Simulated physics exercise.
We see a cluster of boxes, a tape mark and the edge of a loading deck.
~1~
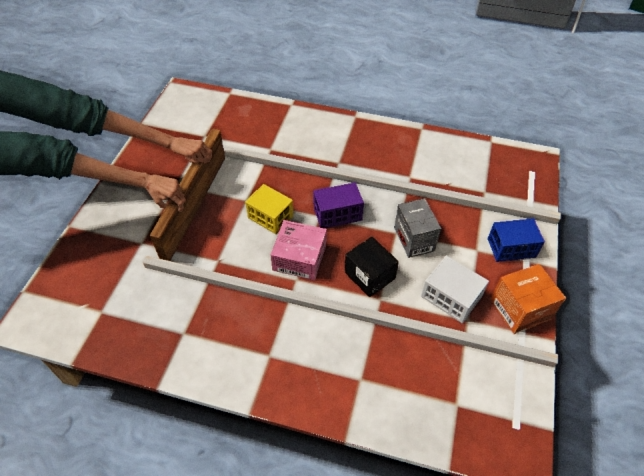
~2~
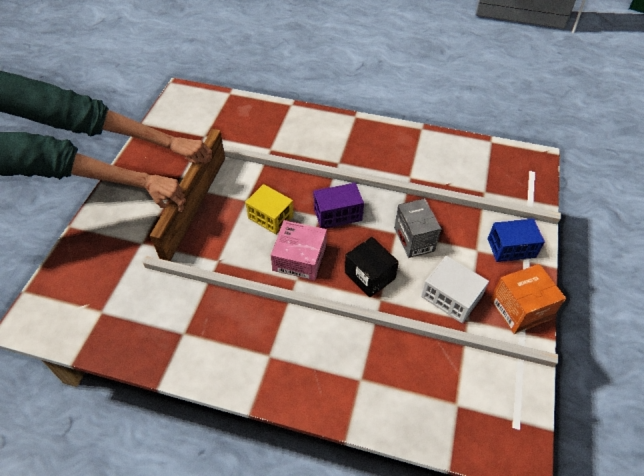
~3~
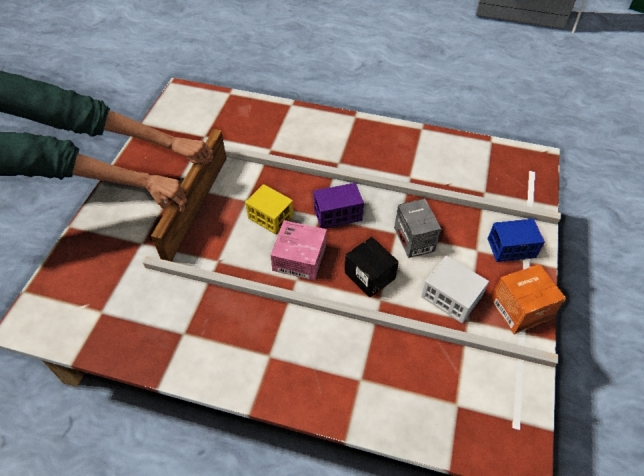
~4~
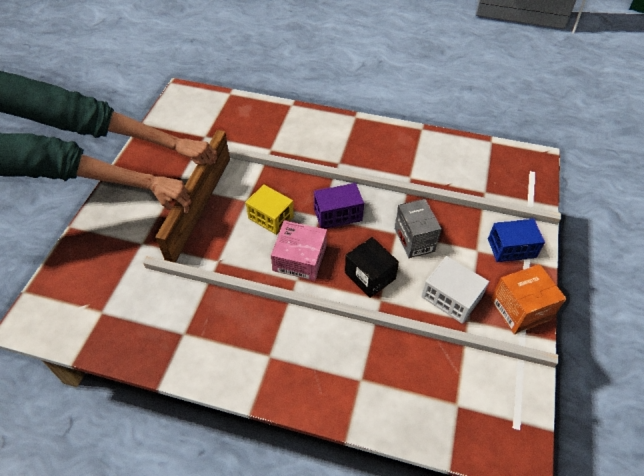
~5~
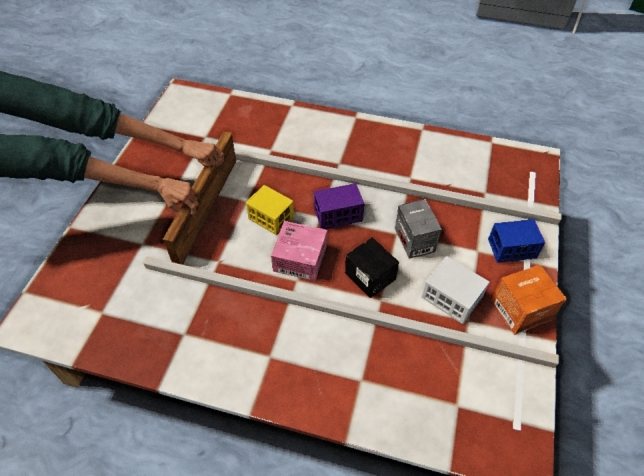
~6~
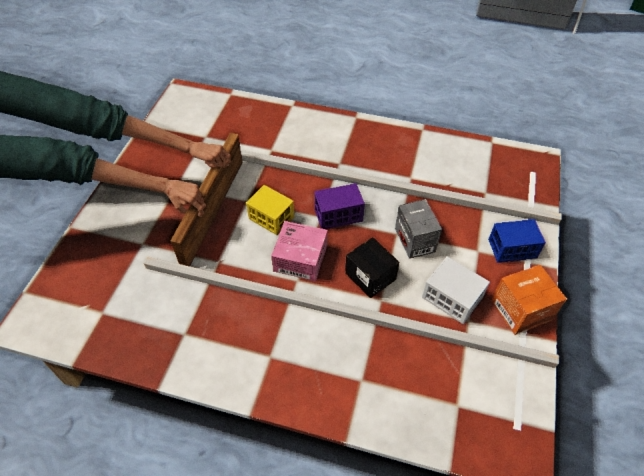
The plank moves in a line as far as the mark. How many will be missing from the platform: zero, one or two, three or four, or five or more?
The number that fall off is five or more.
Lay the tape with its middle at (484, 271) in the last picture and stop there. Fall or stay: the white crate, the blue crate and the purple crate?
The white crate goes over, the blue crate falls, the purple crate does not fall.
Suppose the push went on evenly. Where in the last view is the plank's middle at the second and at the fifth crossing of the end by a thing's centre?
First at (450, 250), next at (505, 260).
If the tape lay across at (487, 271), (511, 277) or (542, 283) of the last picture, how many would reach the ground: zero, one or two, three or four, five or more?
Taking them in turn, three to four; five or over; five or over.
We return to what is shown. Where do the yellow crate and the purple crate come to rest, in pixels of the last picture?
The yellow crate at (552, 276), the purple crate at (549, 232).
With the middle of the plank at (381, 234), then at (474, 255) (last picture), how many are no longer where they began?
7 and 8.
A little later, none off yet; orange box at rest near (527, 300); blue crate at rest near (516, 241); white crate at rest near (455, 290).
Next, none off yet; orange box shifted a little near (550, 306); blue crate at rest near (516, 241); white crate shifted about its own width near (488, 296).
Later still, one off so far; orange box fallen near (557, 400); blue crate shifted about its own width near (553, 243); white crate tilted a little near (578, 306).
When it is over, the number that fall off is five or more; down, black parcel, grey box, white crate, blue crate and orange box.
